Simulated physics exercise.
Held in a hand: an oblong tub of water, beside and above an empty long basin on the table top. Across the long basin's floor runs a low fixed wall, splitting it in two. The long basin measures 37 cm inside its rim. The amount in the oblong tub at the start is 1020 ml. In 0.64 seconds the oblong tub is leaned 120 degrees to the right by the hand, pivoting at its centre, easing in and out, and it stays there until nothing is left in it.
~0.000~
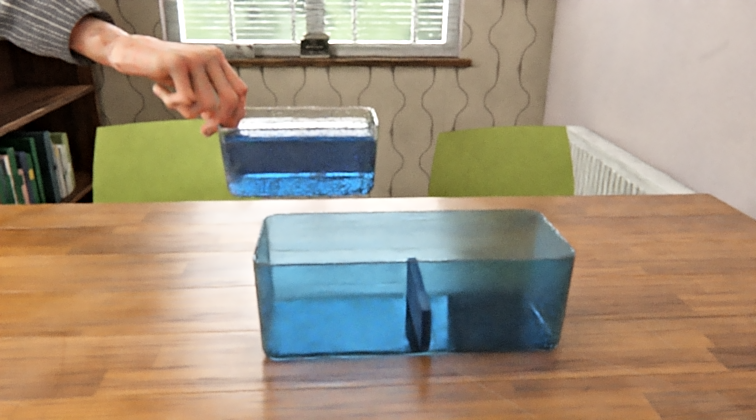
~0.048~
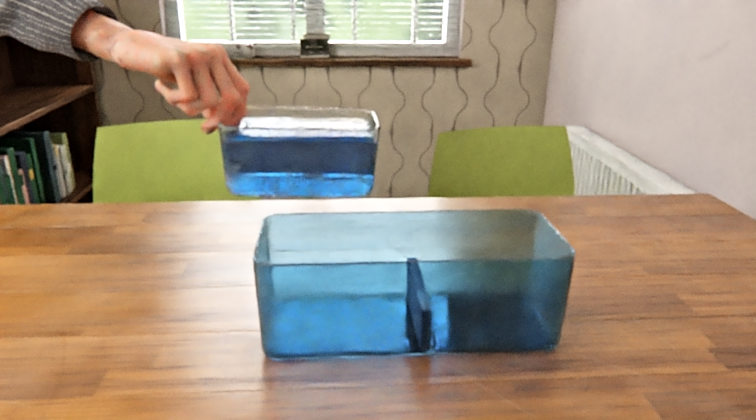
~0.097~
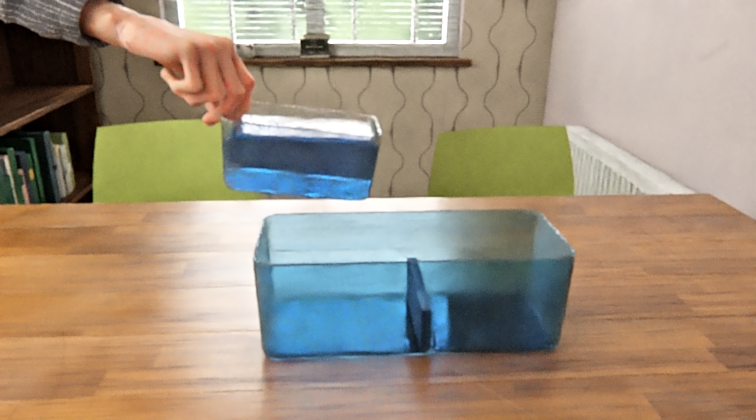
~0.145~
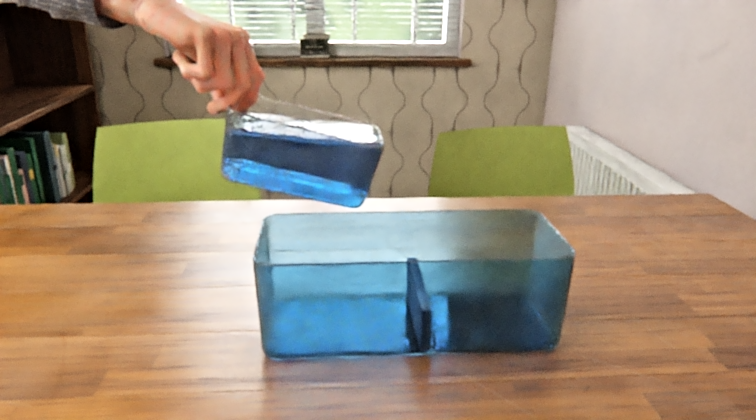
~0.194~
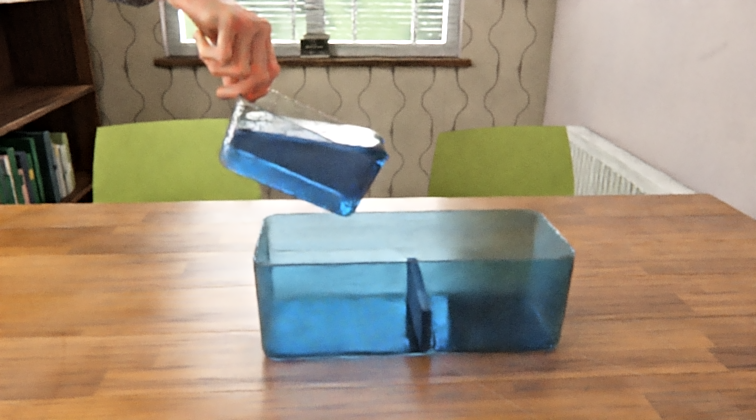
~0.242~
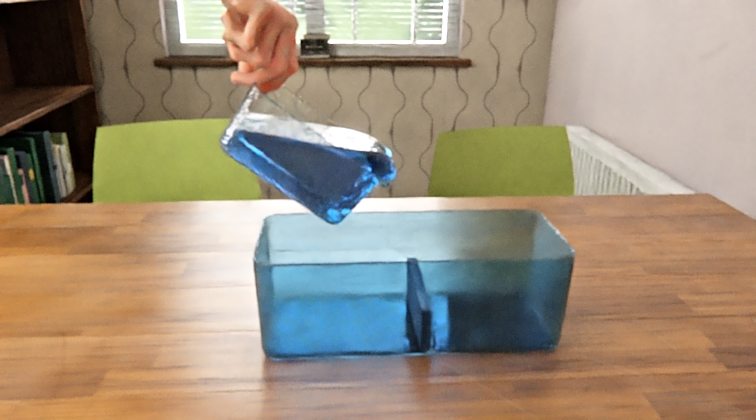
In a room with patterned wallpaper, a blind-covered window, a bookshelf and two green chairs, a still camera looks slightly down across a wooden table. A hand holds a clear oblong tub of blue water above and behind a long, bluish see-through basin split by a dark upright wall. The hand moves right, leaning the tub rightward ever more steeply, and the water shifts to its lower right rim.
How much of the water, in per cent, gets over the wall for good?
30 %.
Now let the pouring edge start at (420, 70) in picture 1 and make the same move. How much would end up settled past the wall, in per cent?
In that case roughly 65 per cent.
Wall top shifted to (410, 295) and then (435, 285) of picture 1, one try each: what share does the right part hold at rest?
45 % and 10 %.
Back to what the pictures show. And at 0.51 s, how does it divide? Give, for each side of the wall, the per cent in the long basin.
Around 46 on the left and around 32 on the right.
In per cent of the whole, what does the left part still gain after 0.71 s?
Some 3 per cent.
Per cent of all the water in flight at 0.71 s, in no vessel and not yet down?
Near 12 percent.
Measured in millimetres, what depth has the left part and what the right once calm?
I'd expect close to 24 mm on the left and close to 14 mm on the right.
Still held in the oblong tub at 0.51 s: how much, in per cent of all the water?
I reckon about 8 in a hundred is still held.
By 0.51 s the tilt is 108° and 8 per cent is still to pour, 47 is left of the wall and 31 right of it.
By 0.71 s the tilt is 120° and 0 per cent is still to pour, 58 is left of the wall and 28 right of it.
By 0.92 s the tilt is 120° and 0 per cent is still to pour, 61 is left of the wall and 30 right of it.
By 1.14 s the tilt is 120° and 0 per cent is still to pour, 61 is left of the wall and 30 right of it.
At rest 61 per cent lies left of the wall, 30 right of it and 8 outside.
